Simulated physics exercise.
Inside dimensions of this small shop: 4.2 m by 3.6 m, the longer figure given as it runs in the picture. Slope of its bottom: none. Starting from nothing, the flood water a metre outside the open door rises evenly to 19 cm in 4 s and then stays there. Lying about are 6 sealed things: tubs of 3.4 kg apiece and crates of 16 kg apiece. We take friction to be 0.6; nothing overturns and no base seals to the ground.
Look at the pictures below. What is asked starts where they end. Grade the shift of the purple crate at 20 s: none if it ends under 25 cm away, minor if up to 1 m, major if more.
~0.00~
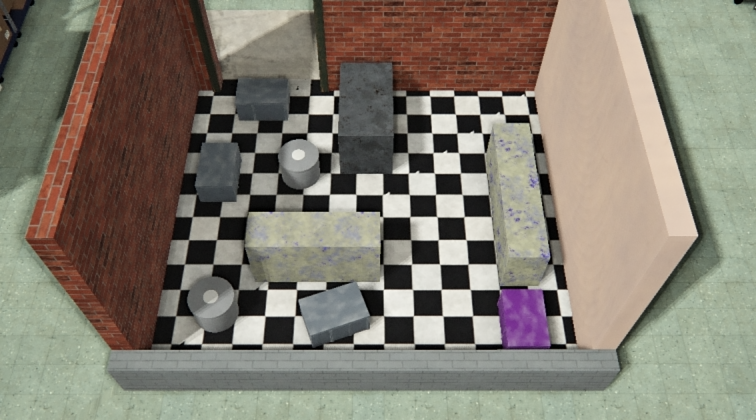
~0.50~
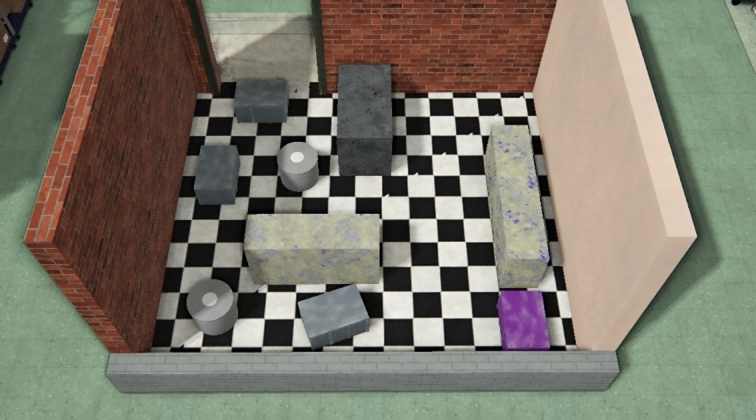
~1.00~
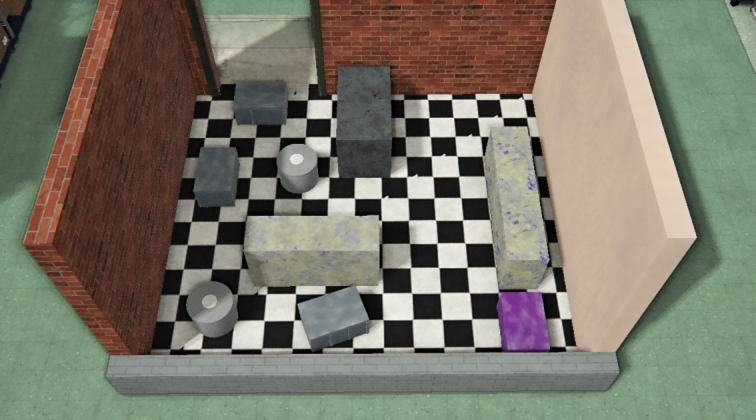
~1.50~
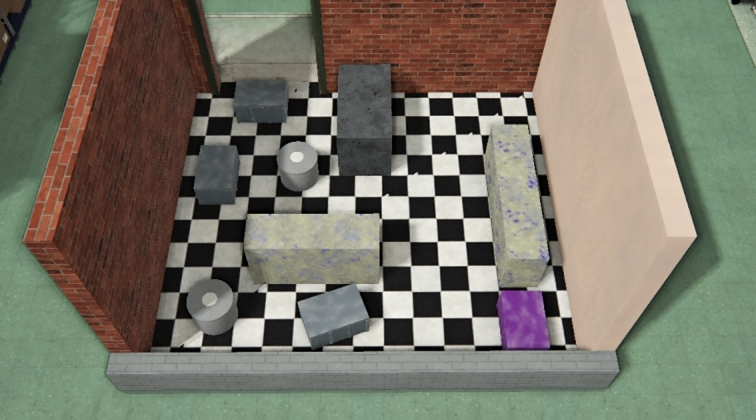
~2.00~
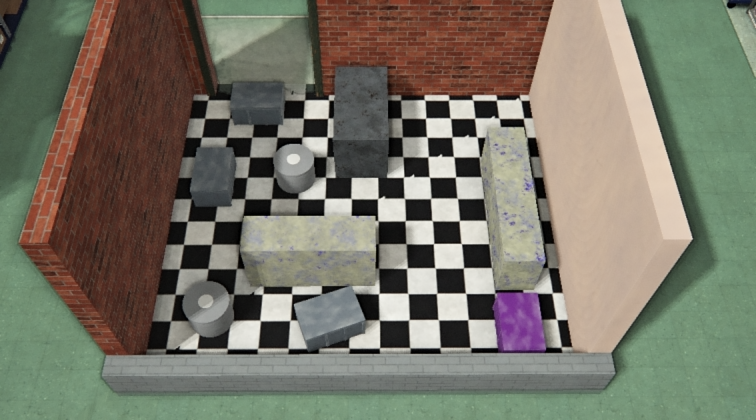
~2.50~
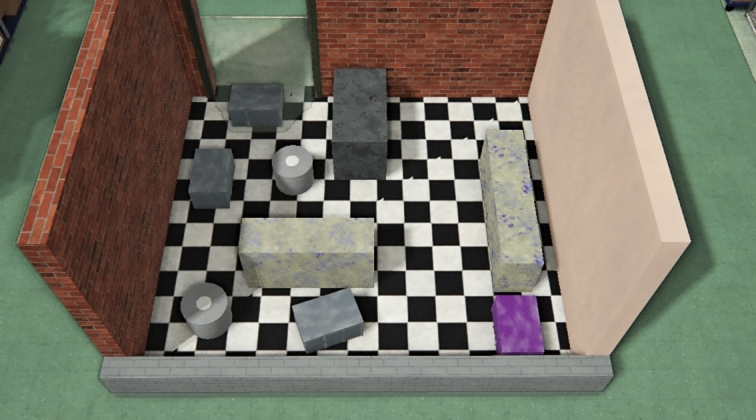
The shift is minor.
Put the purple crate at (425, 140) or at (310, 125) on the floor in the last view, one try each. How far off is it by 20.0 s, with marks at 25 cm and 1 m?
First try it goes a bit, second try it drifts well away.
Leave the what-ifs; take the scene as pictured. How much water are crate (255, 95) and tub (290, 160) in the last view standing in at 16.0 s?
14 and 13 cm.
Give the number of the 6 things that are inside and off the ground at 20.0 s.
The count is 6.
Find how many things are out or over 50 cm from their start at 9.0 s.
4 in all.
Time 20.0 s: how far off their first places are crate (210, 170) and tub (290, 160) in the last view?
Respectively 250 and 100 centimetres.
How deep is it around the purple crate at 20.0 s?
About 18 cm.
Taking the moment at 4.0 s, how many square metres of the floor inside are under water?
I'd put it close to 2.0 m2.
After 4.0 s the purple crate is near (519, 323), 0.0 m from its start, aground; 0 afloat.
After 9.0 s the purple crate is near (524, 322), 0.0 m from its start, aground; 3 afloat.
After 16.0 s the purple crate is near (553, 301), 0.4 m from its start, afloat; 6 afloat.
After 20.0 s the purple crate is near (554, 298), 0.4 m from its start, afloat; 6 afloat.
